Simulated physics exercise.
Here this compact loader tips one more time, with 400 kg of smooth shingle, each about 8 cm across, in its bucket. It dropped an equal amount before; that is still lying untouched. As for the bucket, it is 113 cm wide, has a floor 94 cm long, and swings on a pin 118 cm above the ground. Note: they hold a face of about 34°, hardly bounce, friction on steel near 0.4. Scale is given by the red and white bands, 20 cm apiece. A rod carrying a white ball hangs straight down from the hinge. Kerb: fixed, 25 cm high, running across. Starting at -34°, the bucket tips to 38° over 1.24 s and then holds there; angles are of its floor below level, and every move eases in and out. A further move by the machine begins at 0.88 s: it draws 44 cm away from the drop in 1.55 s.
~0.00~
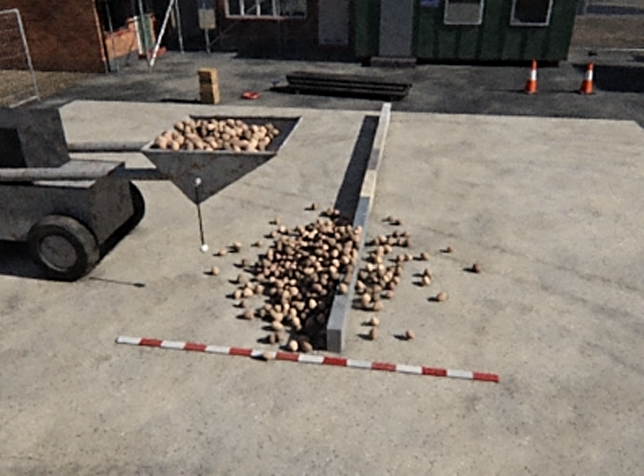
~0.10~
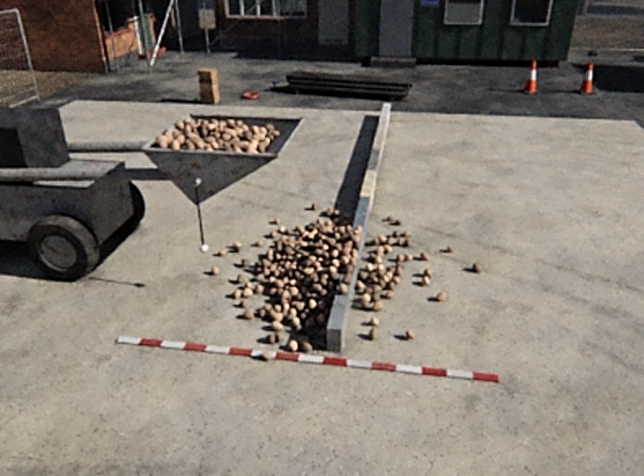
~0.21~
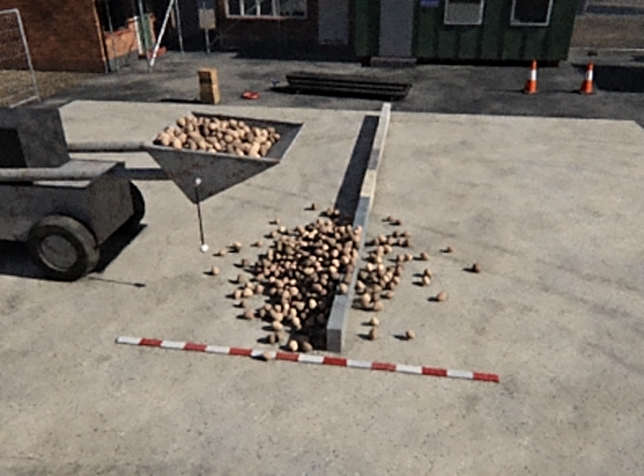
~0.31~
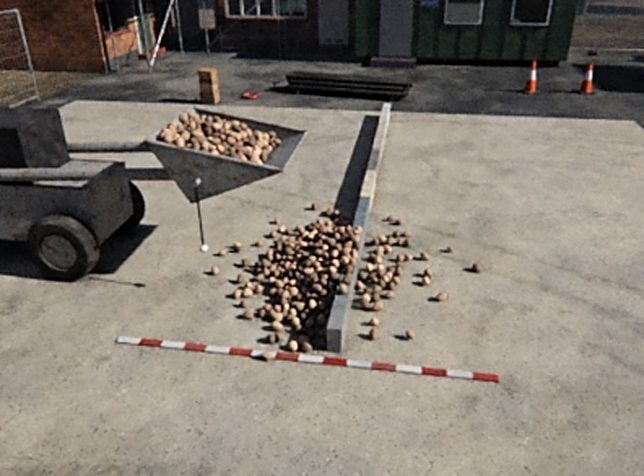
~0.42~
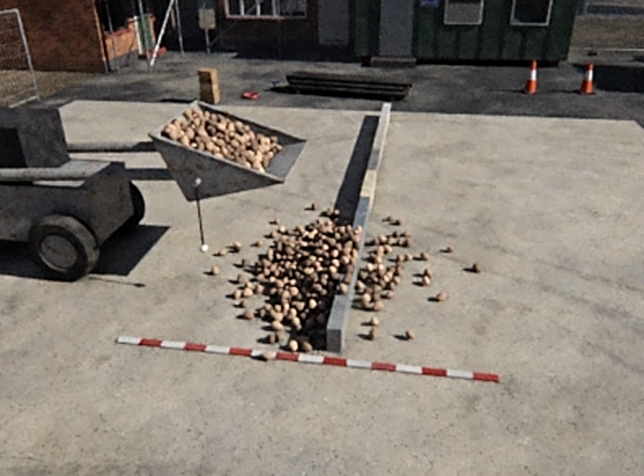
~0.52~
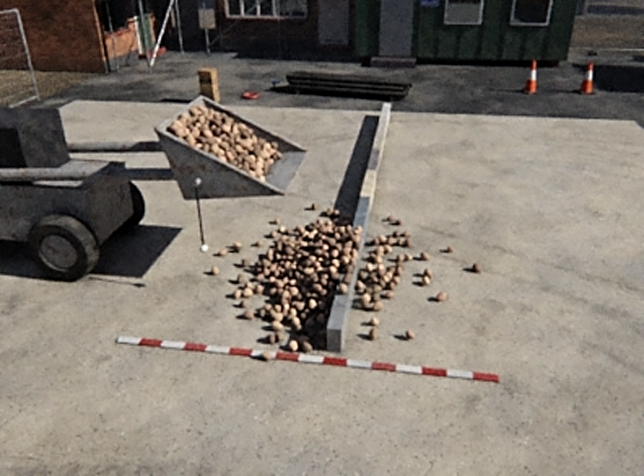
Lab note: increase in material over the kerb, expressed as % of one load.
Increase: 1 %.
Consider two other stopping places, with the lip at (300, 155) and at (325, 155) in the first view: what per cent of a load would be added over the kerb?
Near 0 per cent from the first place, 20 from the second.
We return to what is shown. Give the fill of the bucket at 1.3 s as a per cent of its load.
45 %.
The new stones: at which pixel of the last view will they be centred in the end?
I'd point to about (289, 256).
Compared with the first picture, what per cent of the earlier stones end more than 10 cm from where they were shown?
Some 15 percent, give or take.
After 0.9 s the floor is at 27°; in per cent of one load, 100 in the bucket, 91 on this side of the kerb, 9 over the kerb; the foremost stones are at (433, 275).
After 1.3 s the floor is at 38°; in per cent of one load, 47 in the bucket, 143 on this side of the kerb, 9 over the kerb; the foremost stones are at (433, 275).
After 2.9 s the floor is at 38°; in per cent of one load, 0 in the bucket, 190 on this side of the kerb, 10 over the kerb; the foremost stones are at (434, 275).
After 5.6 s the floor is at 38°; in per cent of one load, 0 in the bucket, 190 on this side of the kerb, 10 over the kerb; the foremost stones are at (434, 275). Net gain over the kerb, 1.
